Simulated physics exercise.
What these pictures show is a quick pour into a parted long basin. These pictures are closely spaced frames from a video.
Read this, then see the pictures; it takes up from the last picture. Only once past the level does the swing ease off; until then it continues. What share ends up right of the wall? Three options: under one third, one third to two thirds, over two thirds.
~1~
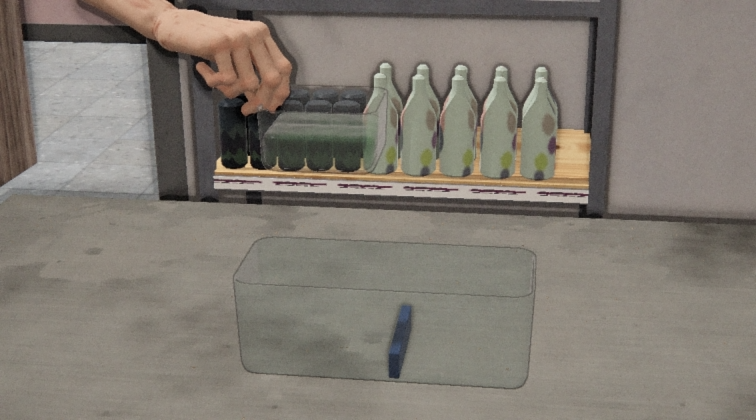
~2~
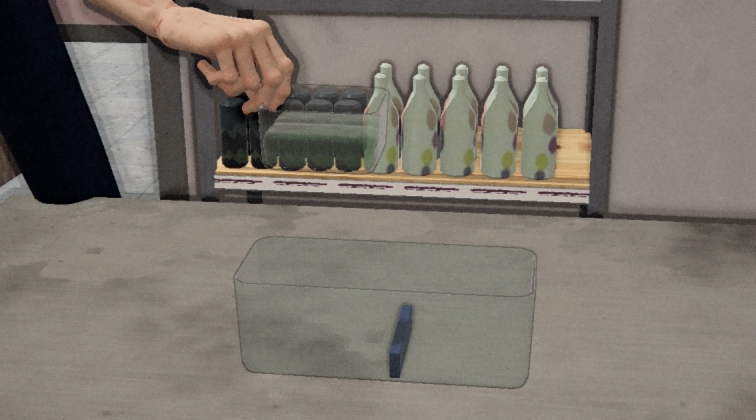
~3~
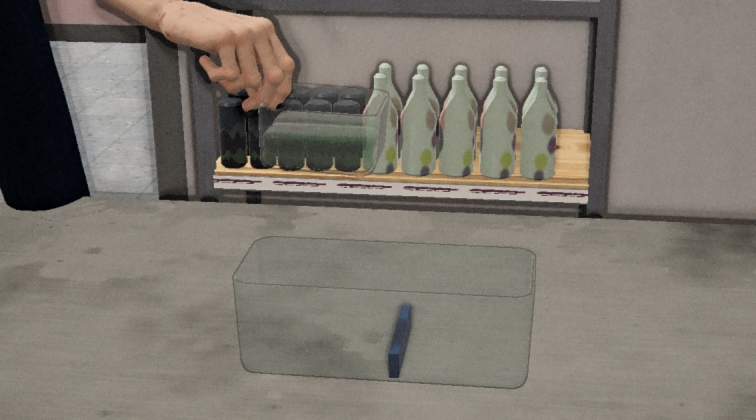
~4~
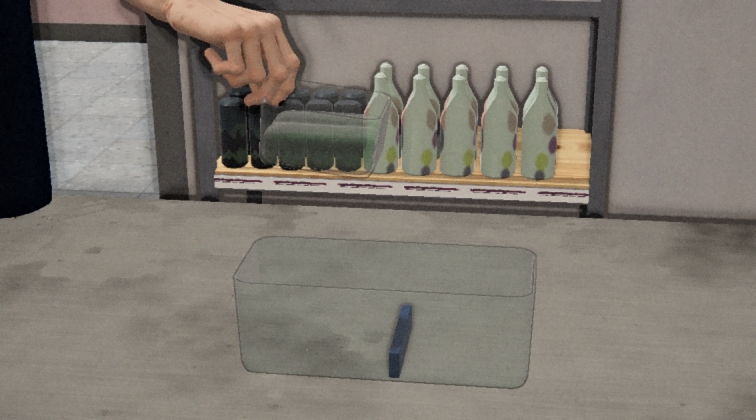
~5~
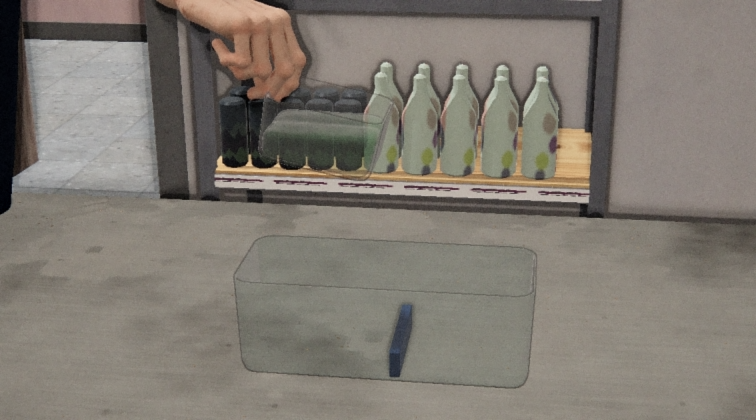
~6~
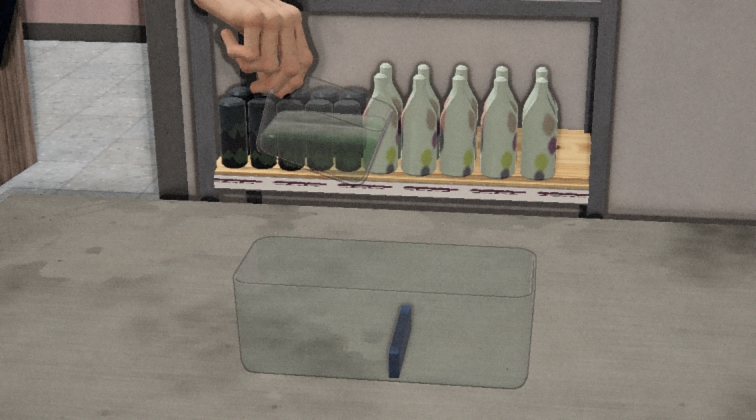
Answer: Over two thirds.
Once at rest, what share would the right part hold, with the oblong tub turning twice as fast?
Around 65 percent.
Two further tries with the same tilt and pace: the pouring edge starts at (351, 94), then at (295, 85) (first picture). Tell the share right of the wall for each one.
About 55 % the first time, about 10 % the second.
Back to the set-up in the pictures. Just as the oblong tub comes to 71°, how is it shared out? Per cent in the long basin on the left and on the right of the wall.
The left part holds 0 percent and the right part 15 percent.
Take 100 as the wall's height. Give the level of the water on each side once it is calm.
I'd say about 10 for the left and about 60 for the right.
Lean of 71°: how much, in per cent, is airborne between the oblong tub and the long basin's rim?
Around 35 in a hundred, more or less.
A moment on, the oblong tub is tipped part way and 49 per cent is still to pour, 1 is left of the wall and 14 right of it.
Next, the oblong tub is tipped right over and 9 per cent is still to pour, 7 is left of the wall and 73 right of it.
Then the oblong tub is tipped right over and 0 per cent is still to pour, 20 is left of the wall and 79 right of it.
Later the oblong tub is tipped right over and 0 per cent is still to pour, 20 is left of the wall and 79 right of it.
In the end 20 per cent lies left of the wall, 79 right of it and 1 outside.
